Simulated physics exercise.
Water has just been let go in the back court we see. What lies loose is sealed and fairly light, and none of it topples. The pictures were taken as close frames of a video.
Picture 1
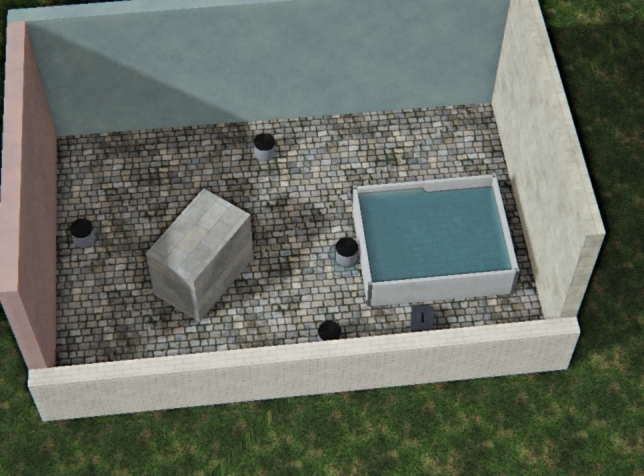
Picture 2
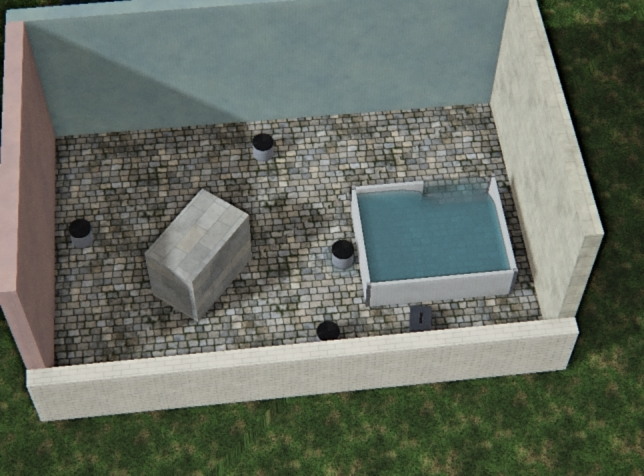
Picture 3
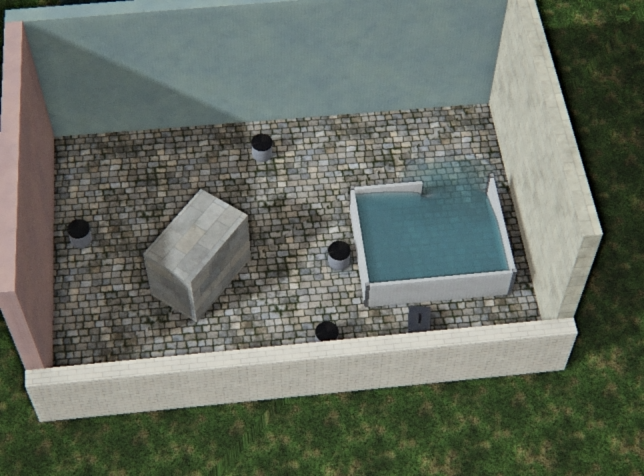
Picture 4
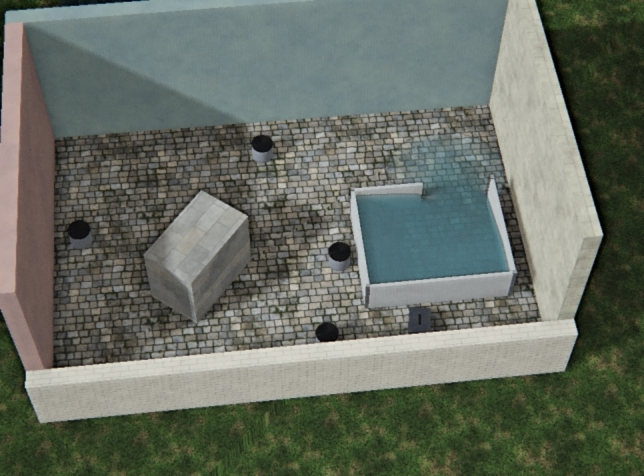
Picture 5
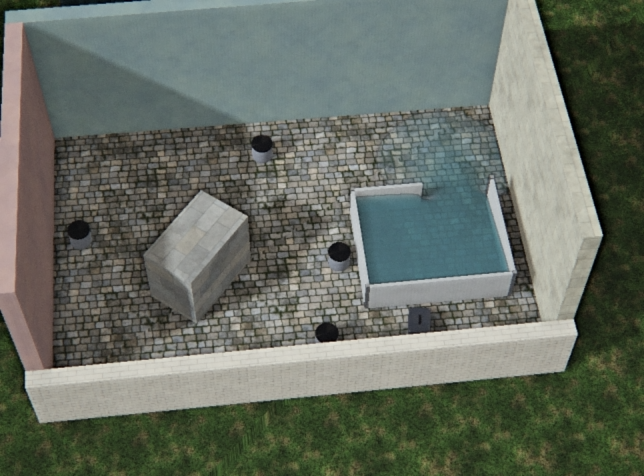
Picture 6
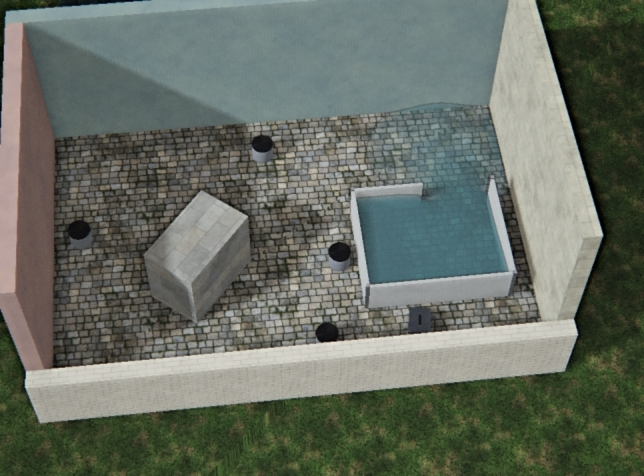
The video shows a walled, stone-paved yard with dark-topped pails, a grey block and a white-walled pool; water pours through a gap in the pool's back side and spreads toward the rear wall, while one pail shifts slightly left.
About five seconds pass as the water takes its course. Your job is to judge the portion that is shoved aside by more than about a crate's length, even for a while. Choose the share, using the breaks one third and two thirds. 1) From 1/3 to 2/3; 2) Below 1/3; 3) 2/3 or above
2.
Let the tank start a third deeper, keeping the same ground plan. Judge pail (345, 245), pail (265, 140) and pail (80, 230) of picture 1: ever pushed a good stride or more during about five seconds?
The first stopped before it, the second reached the mark, the third reached the mark.
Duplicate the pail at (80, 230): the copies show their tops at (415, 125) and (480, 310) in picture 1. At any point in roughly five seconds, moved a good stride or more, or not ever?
Copy 1: Passed the mark. Copy 2: Stayed below the mark.
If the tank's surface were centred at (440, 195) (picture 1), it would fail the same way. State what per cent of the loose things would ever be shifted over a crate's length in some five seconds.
40 %, roughly.
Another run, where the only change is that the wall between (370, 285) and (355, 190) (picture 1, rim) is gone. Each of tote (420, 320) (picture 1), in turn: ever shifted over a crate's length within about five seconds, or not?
Bottom line: It didn't get there.
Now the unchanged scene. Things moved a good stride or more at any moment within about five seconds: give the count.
I count 1.
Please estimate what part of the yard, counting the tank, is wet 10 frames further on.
Roughly 30 per cent.
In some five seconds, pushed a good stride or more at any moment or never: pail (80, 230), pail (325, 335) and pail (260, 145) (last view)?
In sequence: Fell short, fell short, covered the distance.
A moment on, 0 of 5 are well off their spots; 0 afloat.
Next, 0 of 5 are well off their spots; 0 afloat.
Later, 1 of 5 are well off their spots; 0 afloat.
In the end, 1 of 5 are well off their spots, and 1 have been at some point; 1 afloat.
